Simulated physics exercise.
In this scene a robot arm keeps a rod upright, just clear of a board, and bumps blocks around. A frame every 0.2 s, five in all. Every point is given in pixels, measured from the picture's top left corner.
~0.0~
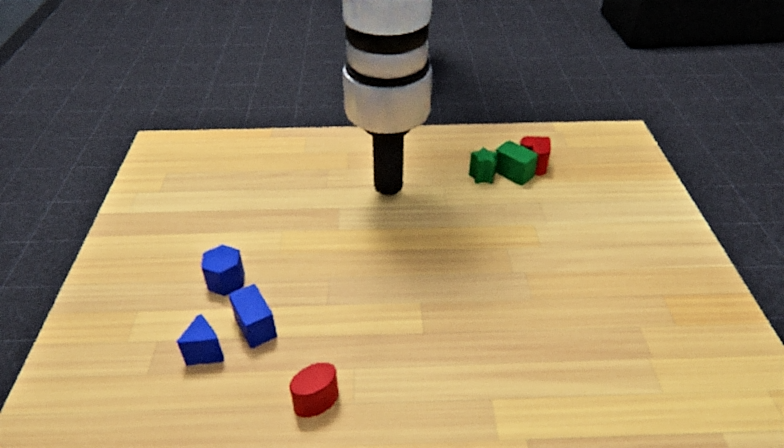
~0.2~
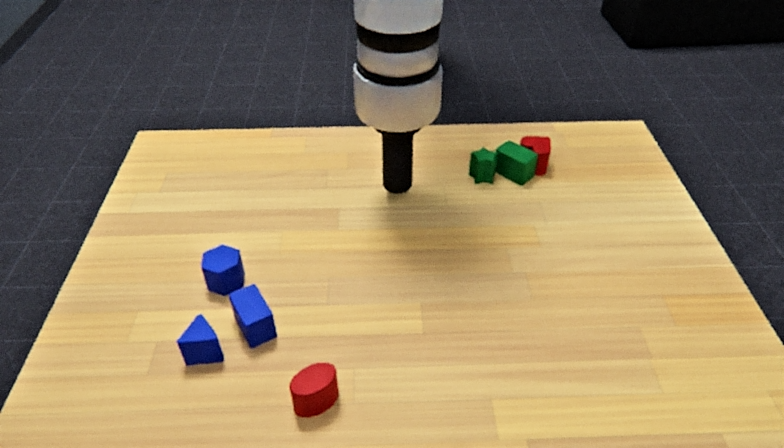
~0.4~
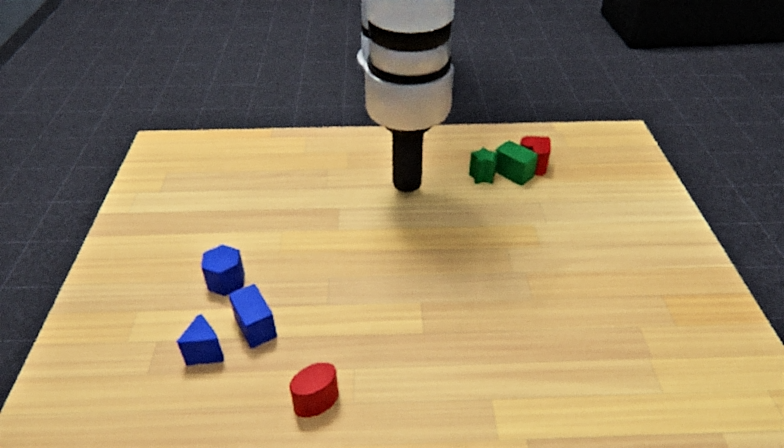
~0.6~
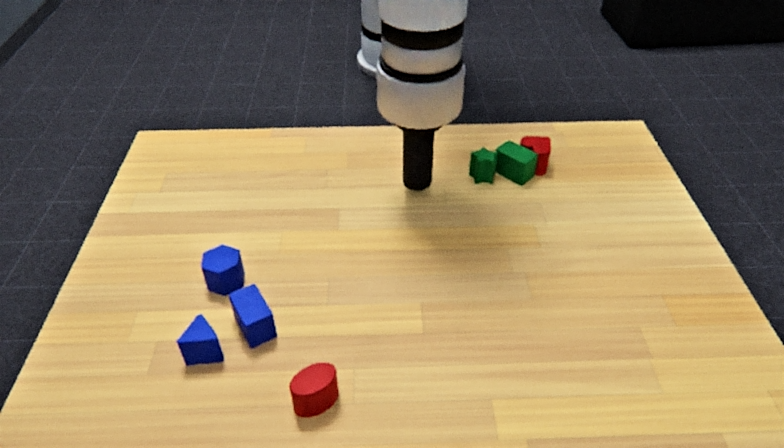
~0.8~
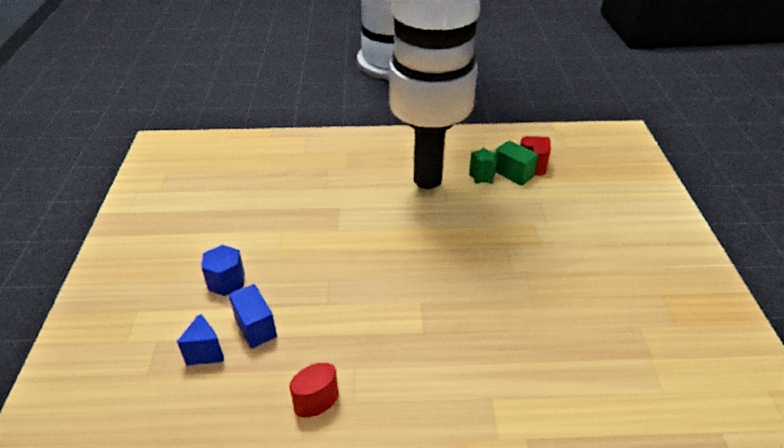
A robot arm with a black rod sliding slowly right above a wooden board, the scattered red, green and blue blocks staying still.
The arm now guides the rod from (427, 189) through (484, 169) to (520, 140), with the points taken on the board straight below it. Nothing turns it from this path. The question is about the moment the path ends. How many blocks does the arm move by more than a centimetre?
The count is three or more.
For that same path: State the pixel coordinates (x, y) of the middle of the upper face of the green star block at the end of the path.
Put as a pixel place, it's (532, 137).
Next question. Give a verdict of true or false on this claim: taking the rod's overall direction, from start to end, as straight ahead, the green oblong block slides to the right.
True
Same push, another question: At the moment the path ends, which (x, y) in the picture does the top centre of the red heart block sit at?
At the end it should sit near (579, 139).
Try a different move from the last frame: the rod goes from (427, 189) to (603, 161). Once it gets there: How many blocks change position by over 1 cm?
I expect three or more blocks to be moved by more than 1 cm.
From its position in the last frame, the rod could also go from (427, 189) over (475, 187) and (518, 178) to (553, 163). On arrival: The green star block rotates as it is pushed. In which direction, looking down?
Its spin: Anticlockwise.
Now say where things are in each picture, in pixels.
Tip of the rod (388, 187), middles of tops, green star block (485, 154), green oblong block (517, 151), red heart block (538, 144), in the first picture.
Rod (397, 186), nothing pushed, in the second picture.
Rod (407, 184), nothing pushed, in the third picture.
Rod (417, 183), nothing pushed, in the fourth picture.
Rod (428, 181), green star block (485, 154), green oblong block (517, 151), red heart block (538, 144), in the fifth picture.
The first path, step by step. One third of the way, rod (468, 168); green star block (493, 153), turned 15° clockwise; green oblong block (520, 150).
Two thirds of the way, rod (499, 152); green star block (525, 143), turned 45° clockwise; green oblong block (551, 146), turned 30° clockwise; red heart block (570, 139), turned 25° clockwise.
At the end, rod (522, 133); green star block (532, 137), turned 80° clockwise; green oblong block (558, 146), turned 50° clockwise; red heart block (579, 139), turned 35° clockwise.
